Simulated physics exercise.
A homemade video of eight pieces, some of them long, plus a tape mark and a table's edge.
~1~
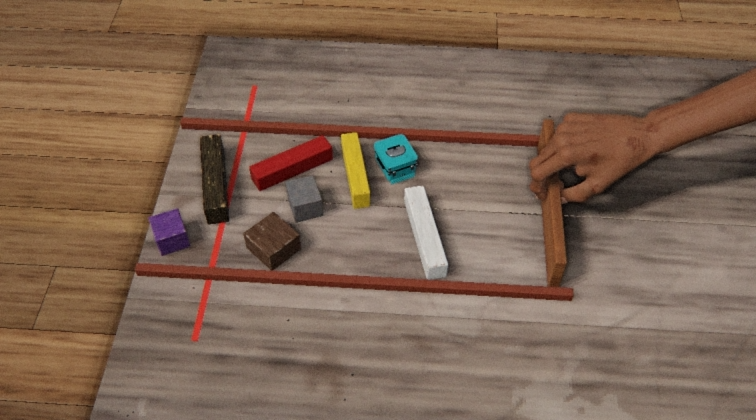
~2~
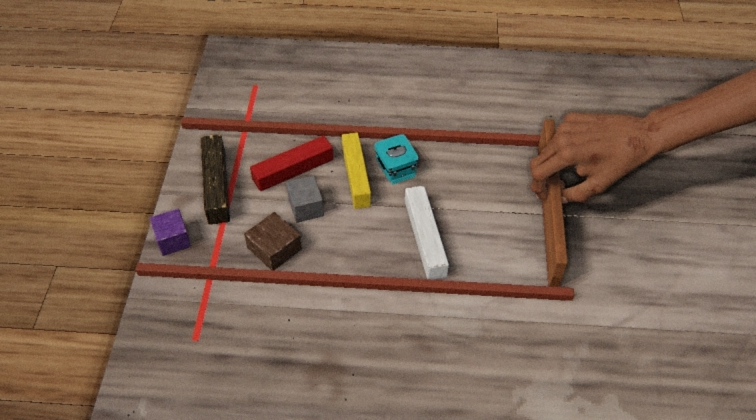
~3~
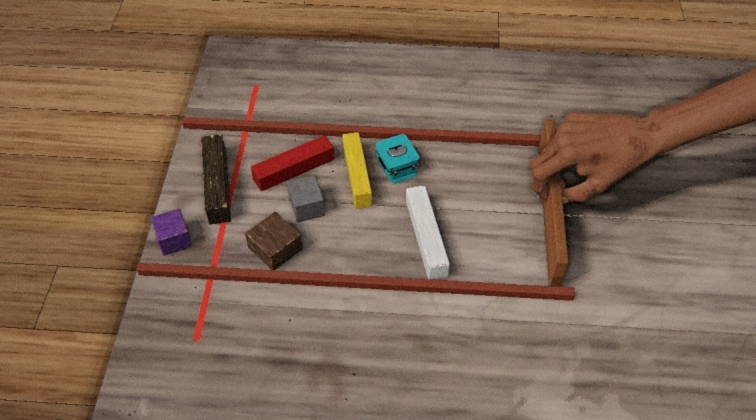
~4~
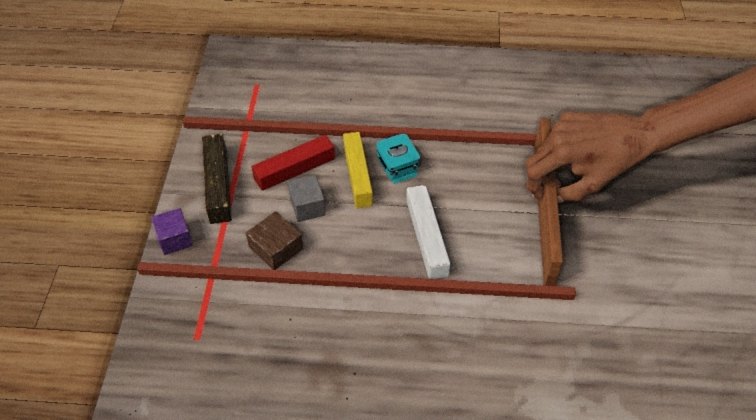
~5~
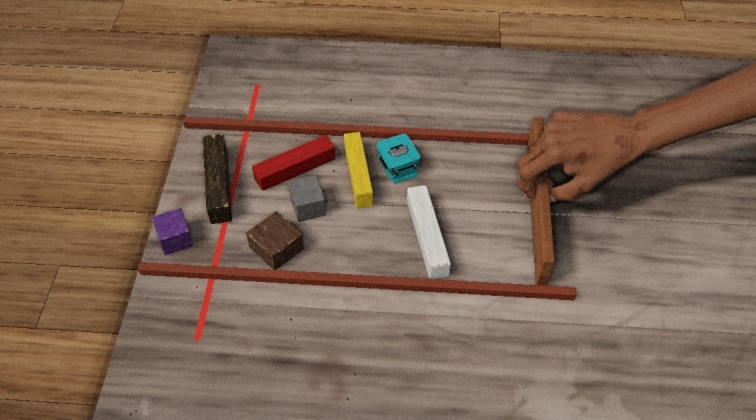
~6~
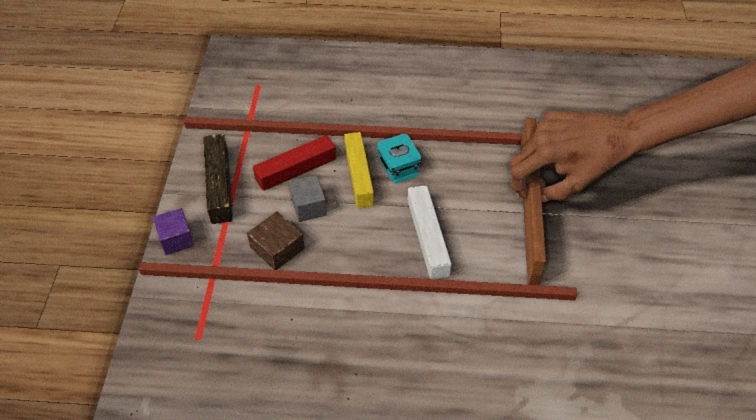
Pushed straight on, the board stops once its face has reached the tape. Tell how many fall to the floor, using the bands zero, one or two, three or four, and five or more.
The push is going to knock off a lone one or a pair.
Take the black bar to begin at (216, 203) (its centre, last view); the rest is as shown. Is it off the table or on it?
It drops down.
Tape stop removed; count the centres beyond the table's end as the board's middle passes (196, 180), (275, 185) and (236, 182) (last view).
In that order 6, 0 and 2.
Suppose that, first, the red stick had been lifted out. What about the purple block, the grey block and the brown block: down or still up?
Outcome for the purple block: It drops; for the grey block: It stays; for the brown block: It stays.
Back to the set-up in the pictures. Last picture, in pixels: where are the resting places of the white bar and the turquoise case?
The one named first is at (215, 218), the next at (226, 144).
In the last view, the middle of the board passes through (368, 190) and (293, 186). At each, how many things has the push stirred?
Counts: 5, 7.
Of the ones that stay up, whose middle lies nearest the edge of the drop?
The red stick is the one.
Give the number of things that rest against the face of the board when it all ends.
Count recorded: 2.
Early on, none off yet; purple block at rest near (174, 232); black bar at rest near (218, 178); brown block at rest near (276, 241).
A while later, none off yet; purple block at rest near (174, 232); black bar at rest near (212, 180); brown block moving near (265, 240).
Finally, the number that fall off is one or two; lost, black bar and purple block.
